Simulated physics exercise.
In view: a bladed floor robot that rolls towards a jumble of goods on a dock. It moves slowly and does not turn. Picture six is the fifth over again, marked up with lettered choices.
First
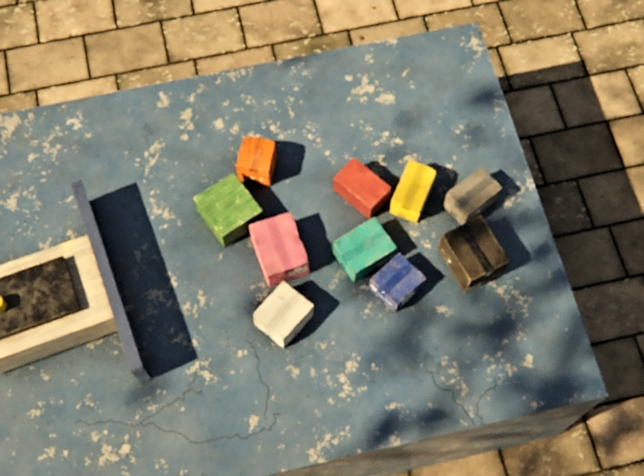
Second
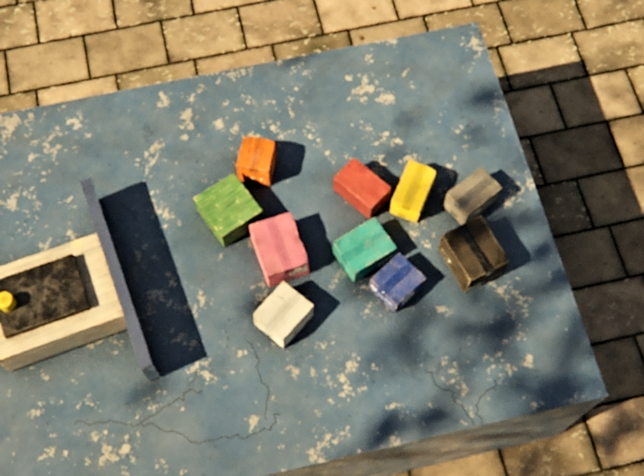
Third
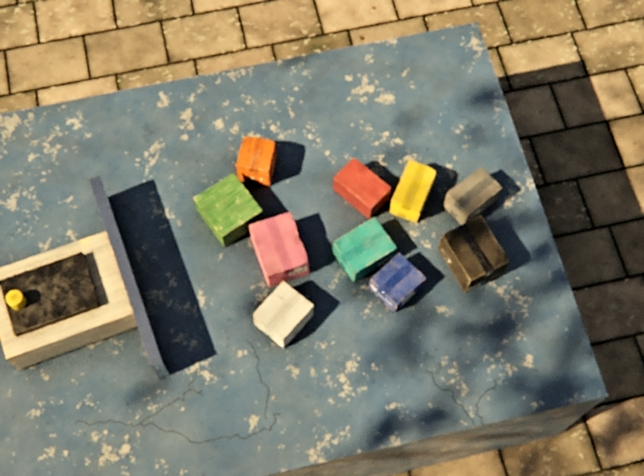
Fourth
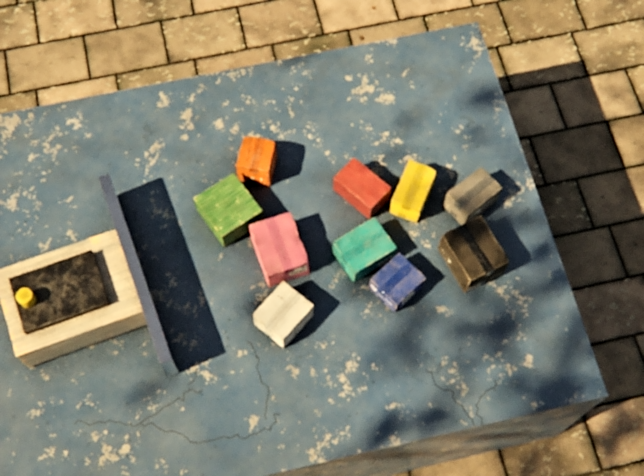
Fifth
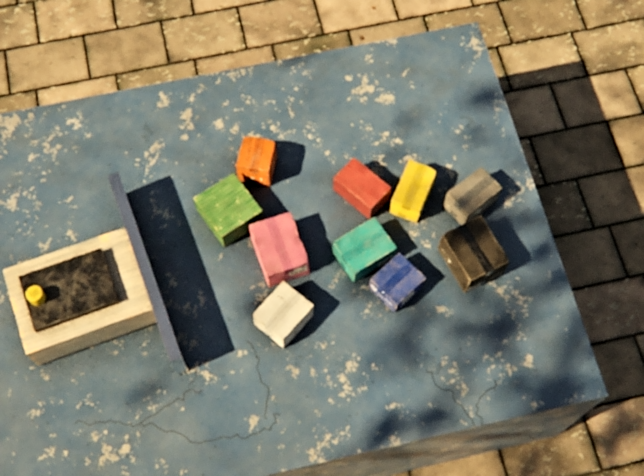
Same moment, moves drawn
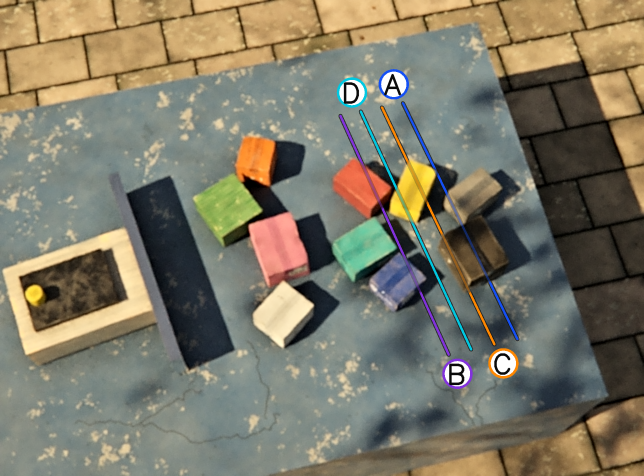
At first, a pale machine with a dark top panel, a yellow knob and a wide blade sits at the left of a worn blue surface, facing a scatter of colourful blocks. It then creeps slowly to the right without turning, narrowing the gap, while the blocks all stay still.
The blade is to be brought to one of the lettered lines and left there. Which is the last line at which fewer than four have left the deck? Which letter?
It should halt at A.
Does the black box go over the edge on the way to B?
No.
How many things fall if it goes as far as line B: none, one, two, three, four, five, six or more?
By then, none.
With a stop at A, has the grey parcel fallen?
Yes.
On the copy, A at (457, 215); B at (392, 229); C at (435, 220); D at (413, 224).
On A. First, robot (193, 262); white box (320, 309); green crate (272, 202).
Then, robot (309, 238); grey parcel (501, 195); black box (510, 248).
Finally, robot (397, 219); black box over the edge; yellow parcel over the edge; three fallen.
By contrast, B is within the limit but short; C is within the limit but short; D is within the limit but short.
